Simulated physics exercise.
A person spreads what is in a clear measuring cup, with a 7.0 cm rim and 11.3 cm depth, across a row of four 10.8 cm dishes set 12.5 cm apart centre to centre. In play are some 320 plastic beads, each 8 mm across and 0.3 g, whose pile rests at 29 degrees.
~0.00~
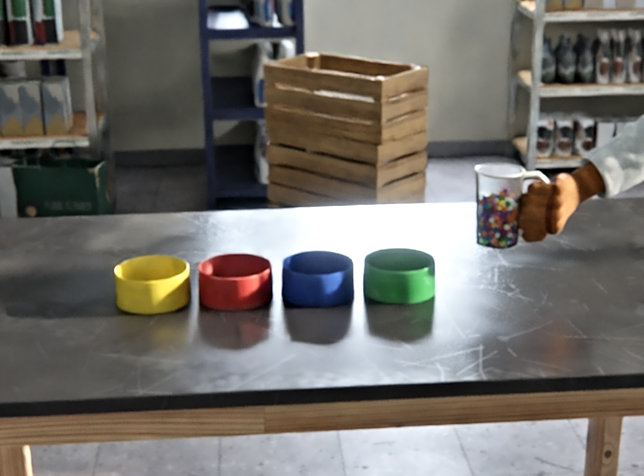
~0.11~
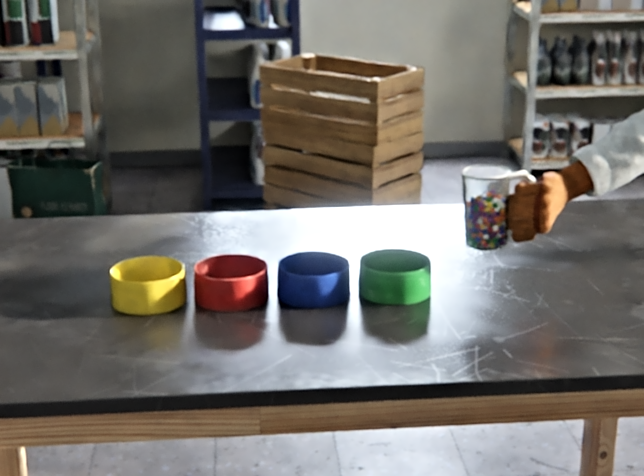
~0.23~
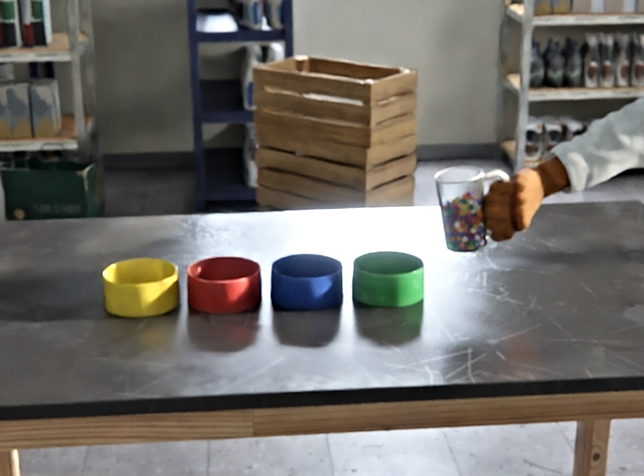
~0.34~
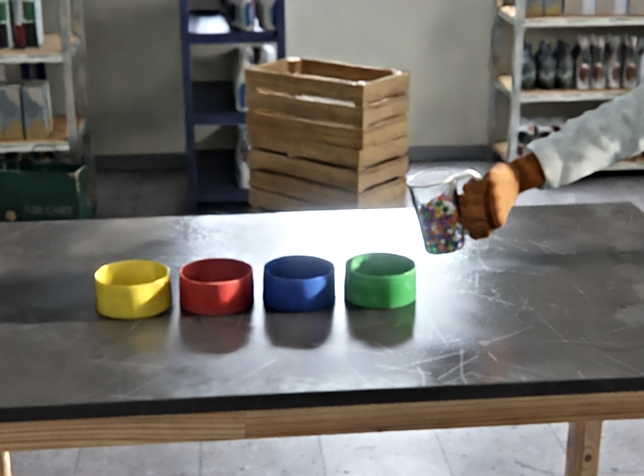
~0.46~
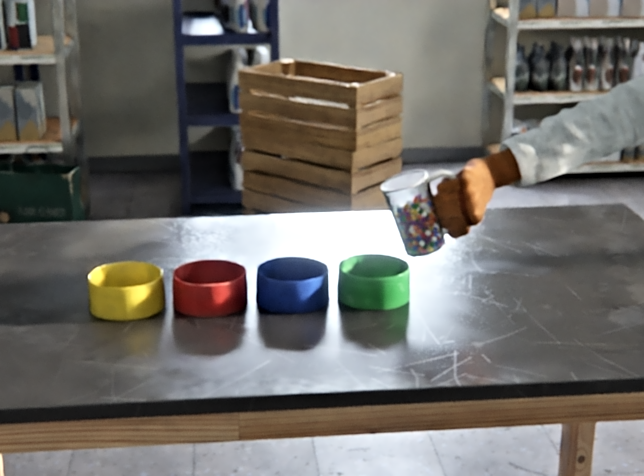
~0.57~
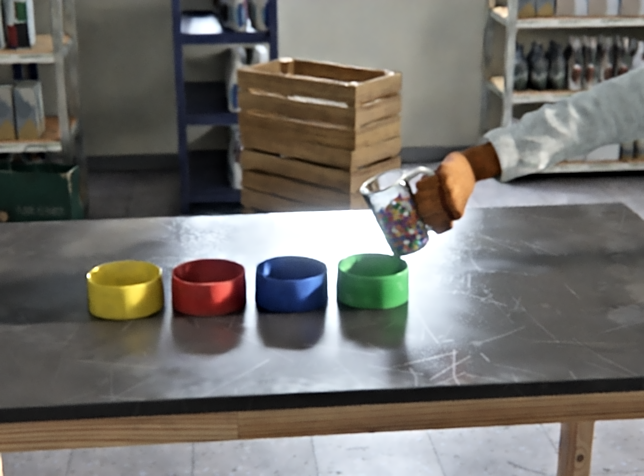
Gloved hand moving a clear measuring cup of colourful beads leftward over a table, gradually tilting it near the green dish.
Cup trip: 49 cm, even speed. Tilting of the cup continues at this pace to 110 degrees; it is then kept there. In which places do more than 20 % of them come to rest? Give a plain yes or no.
Red - no, blue - no, green - no, yellow - yes, counter - no.
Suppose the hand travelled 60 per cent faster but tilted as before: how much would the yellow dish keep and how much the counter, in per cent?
Shares: Yellow 100, counter 0.
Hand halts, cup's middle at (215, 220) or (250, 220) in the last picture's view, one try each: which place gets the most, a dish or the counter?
First try: Counter; second try: Red.
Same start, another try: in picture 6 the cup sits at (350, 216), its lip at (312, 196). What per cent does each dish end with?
Final shares - red 0 %, blue 0 %, green 0 %, yellow 100 %.
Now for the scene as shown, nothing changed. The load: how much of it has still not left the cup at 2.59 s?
Around 30 in a hundred.
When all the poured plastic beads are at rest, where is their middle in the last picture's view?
Centre at rest, approx.: (115, 294) px.
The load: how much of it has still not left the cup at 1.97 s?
I reckon around 100 per cent.
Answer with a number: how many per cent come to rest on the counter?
Estimate: Close to 5 %.
After 1.41 s, tilt 64 degrees; cup holds 100 %.
After 1.97 s, tilt 91 degrees; cup holds 100 %.
Then, at 2.59 s, tilt 110 degrees; cup holds 30 %, yellow 60 %.
By 3.9 s all is still; red 0 %, blue 0 %, green 0 %, yellow 95 %, counter 5 %.
